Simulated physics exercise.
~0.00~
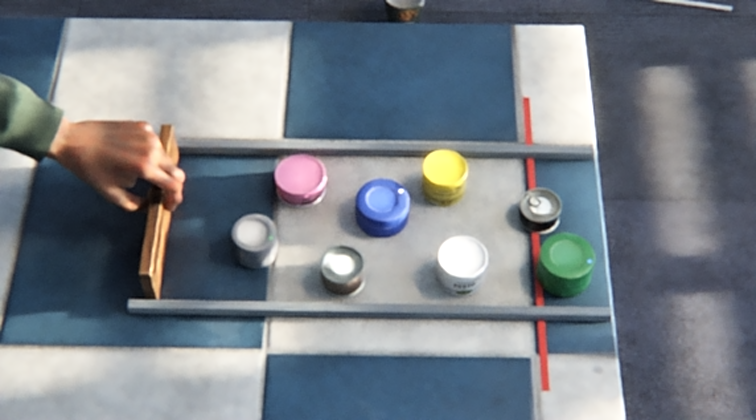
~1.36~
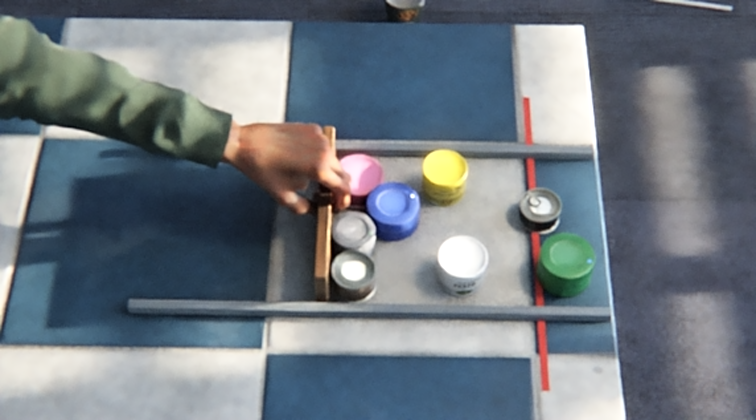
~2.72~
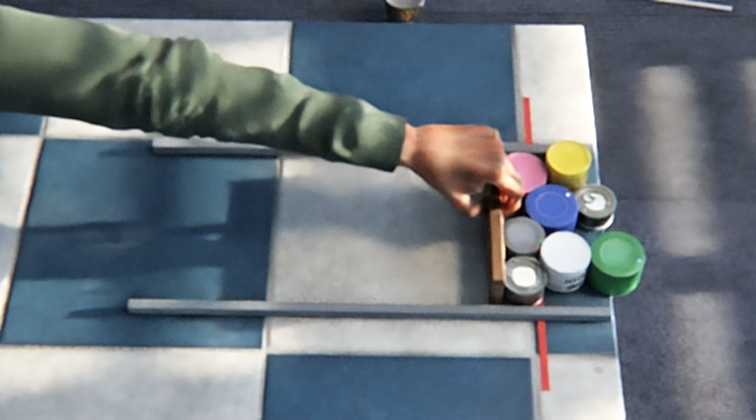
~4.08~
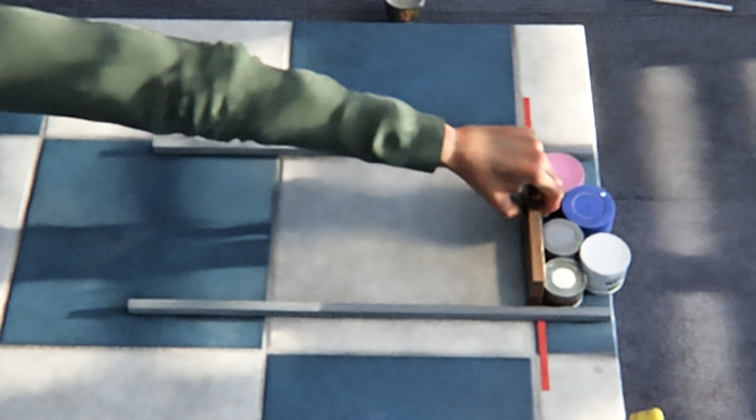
A hand in a green sleeve grips an upright wooden board at the left of a wide channel between two grey rails, seen from above on a blue and white checked table. Ahead of it sit pink, blue, yellow, white, green and grey pots and small tins, with a red tape line near the right edge. The board slides right, gathering the pink, blue and grey ones. It then bunches the whole group against the table's end. Finally the board reaches the tape, the yellow, green and dark pots have gone over the edge, and the pink, blue, white and two greyish ones remain.
